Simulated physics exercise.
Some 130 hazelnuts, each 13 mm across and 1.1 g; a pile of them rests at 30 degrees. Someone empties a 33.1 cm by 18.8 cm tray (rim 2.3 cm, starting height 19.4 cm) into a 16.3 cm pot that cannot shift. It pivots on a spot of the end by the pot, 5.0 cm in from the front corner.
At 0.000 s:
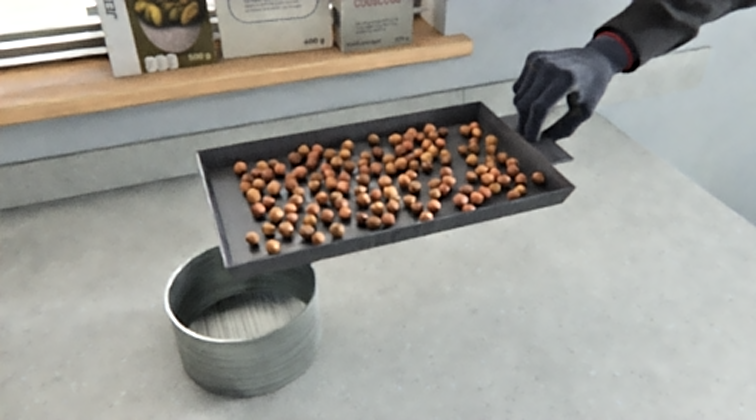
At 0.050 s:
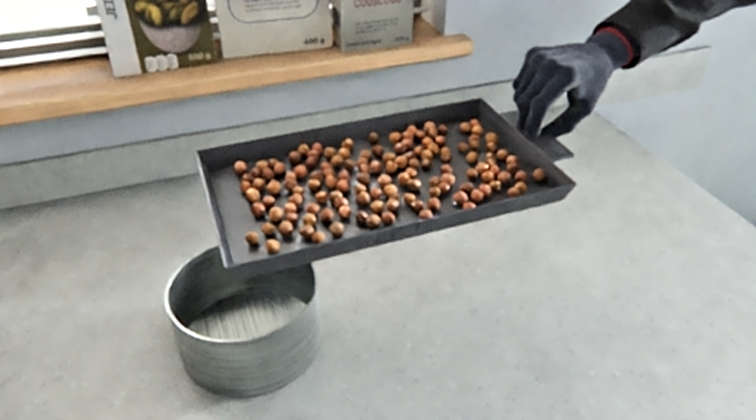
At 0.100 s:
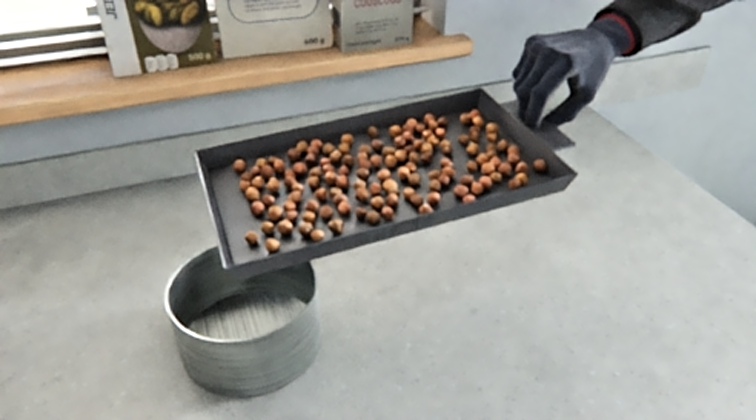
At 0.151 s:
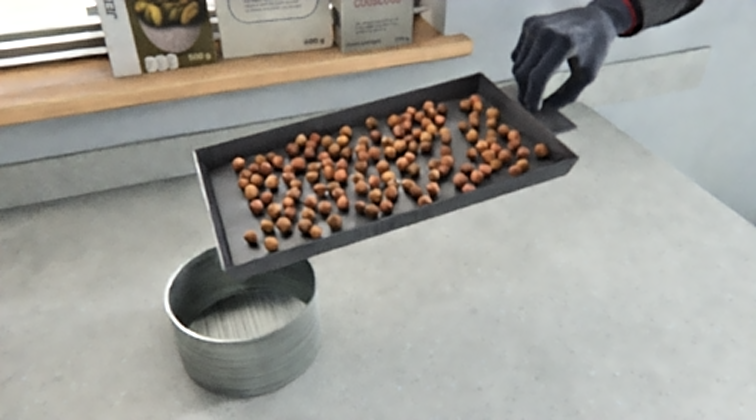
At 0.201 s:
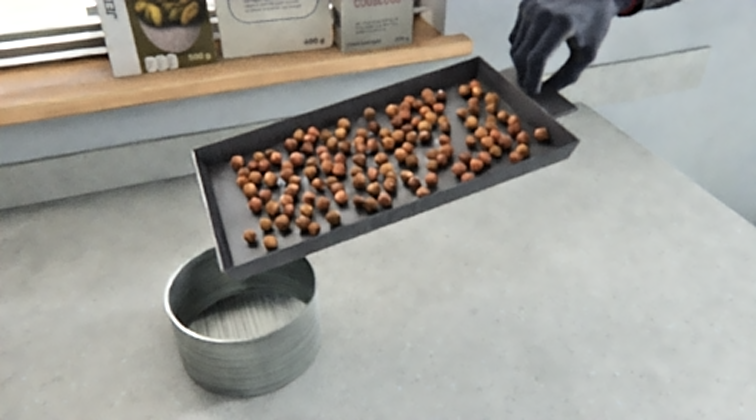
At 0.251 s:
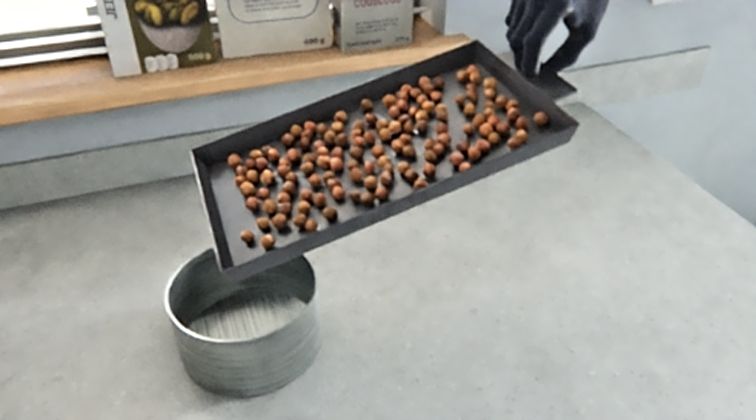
On a grey countertop by a window ledge, a dark-gloved hand raised the right end of a black tray of hazelnuts, tilting it gradually leftward above a round metal pot while the nuts barely shifted.
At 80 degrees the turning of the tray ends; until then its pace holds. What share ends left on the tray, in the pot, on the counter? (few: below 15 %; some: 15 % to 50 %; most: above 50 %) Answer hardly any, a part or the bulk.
Left on the tray: Hardly any; in the pot: A part; on the counter: The bulk.
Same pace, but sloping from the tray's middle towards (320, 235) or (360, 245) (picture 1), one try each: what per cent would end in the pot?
Some 0 and 0 per cent.
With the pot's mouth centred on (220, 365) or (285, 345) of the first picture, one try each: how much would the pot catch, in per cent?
About 70 and 10 per cent.
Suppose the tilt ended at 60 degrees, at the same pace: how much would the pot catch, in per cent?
In that case some 5 per cent.
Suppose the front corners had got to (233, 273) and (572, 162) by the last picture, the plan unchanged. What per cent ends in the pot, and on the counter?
Pot 0, counter 100.
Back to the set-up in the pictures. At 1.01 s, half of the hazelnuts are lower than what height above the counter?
Roughly 22 cm.
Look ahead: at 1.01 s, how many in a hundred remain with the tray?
Some 80 per cent of the load.
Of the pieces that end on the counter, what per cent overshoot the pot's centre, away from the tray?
Some 90 per cent.
After 0.71 s, tilt 45 degrees; the tray holds 100 %, the pot 0 %.
After 1.01 s, tilt 66 degrees; the tray holds 80 %, the pot 0 %.
After 1.42 s, tilt 80 degrees; the tray holds 25 %, the pot 10 %.
In the end, at 2.8 s, tray 0 %, pot 25 %, counter 75 %.
